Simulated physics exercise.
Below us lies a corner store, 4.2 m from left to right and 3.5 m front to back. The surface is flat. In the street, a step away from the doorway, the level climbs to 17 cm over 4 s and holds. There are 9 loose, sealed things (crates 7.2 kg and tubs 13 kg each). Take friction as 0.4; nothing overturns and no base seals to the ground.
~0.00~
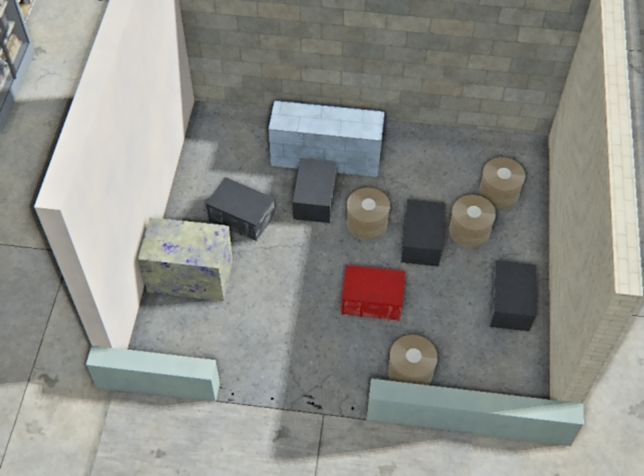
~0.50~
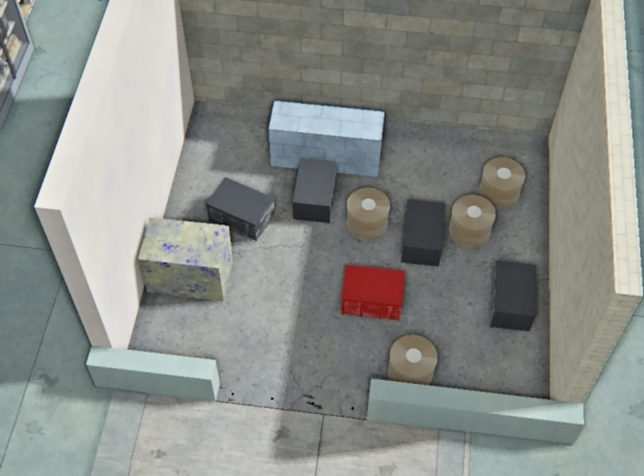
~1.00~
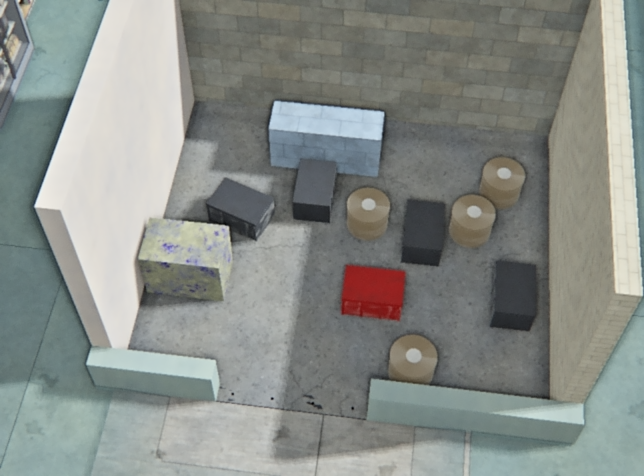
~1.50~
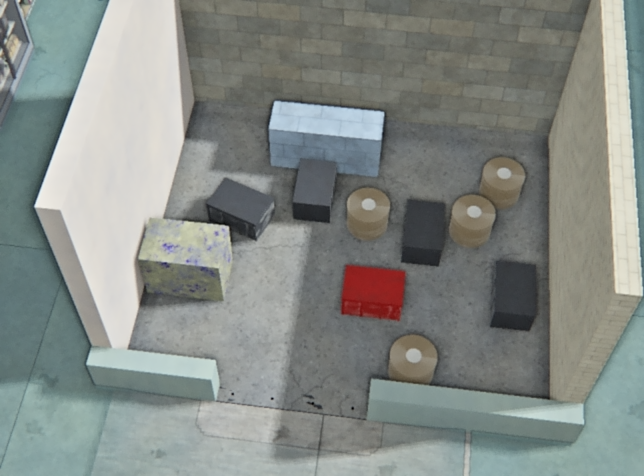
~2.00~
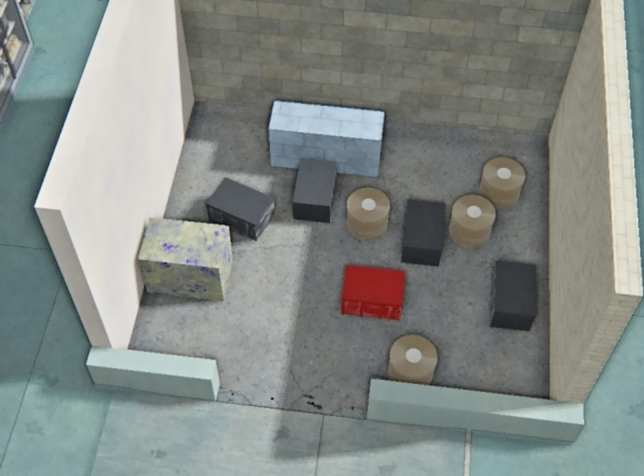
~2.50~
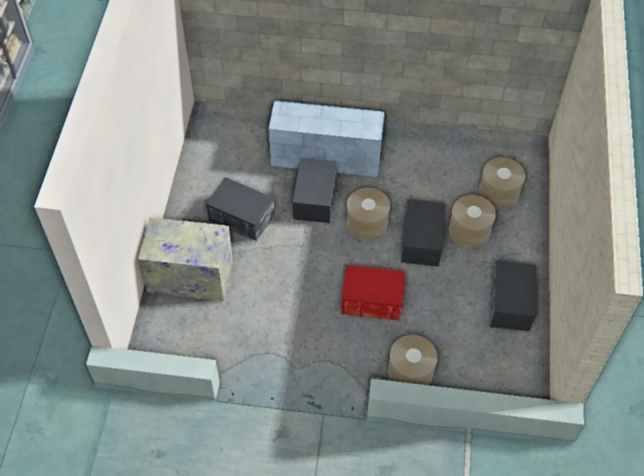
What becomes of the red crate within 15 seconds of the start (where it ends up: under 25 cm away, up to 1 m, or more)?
Red crate slides a little.
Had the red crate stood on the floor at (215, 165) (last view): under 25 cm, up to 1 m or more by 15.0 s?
It is nudged along.
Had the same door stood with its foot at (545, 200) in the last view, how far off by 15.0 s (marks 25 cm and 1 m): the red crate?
Then the red crate gets carried off.
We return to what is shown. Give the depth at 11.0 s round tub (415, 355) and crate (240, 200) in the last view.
About 3 and 9 cm.
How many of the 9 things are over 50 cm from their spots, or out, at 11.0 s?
7 of them.
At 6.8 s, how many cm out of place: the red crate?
Roughly 100 cm by then.
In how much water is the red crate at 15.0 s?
Roughly 10 cm.
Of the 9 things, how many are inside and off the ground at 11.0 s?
I count 7.
After 3.5 s the red crate is near (374, 285), 0.0 m from its start, aground; 0 afloat.
After 6.8 s the red crate is near (457, 257), 0.9 m from its start, afloat; 5 afloat.
After 11.0 s the red crate is near (466, 343), 1.1 m from its start, afloat; 7 afloat.
After 15.0 s the red crate is near (381, 221), 0.7 m from its start, afloat; 9 afloat.
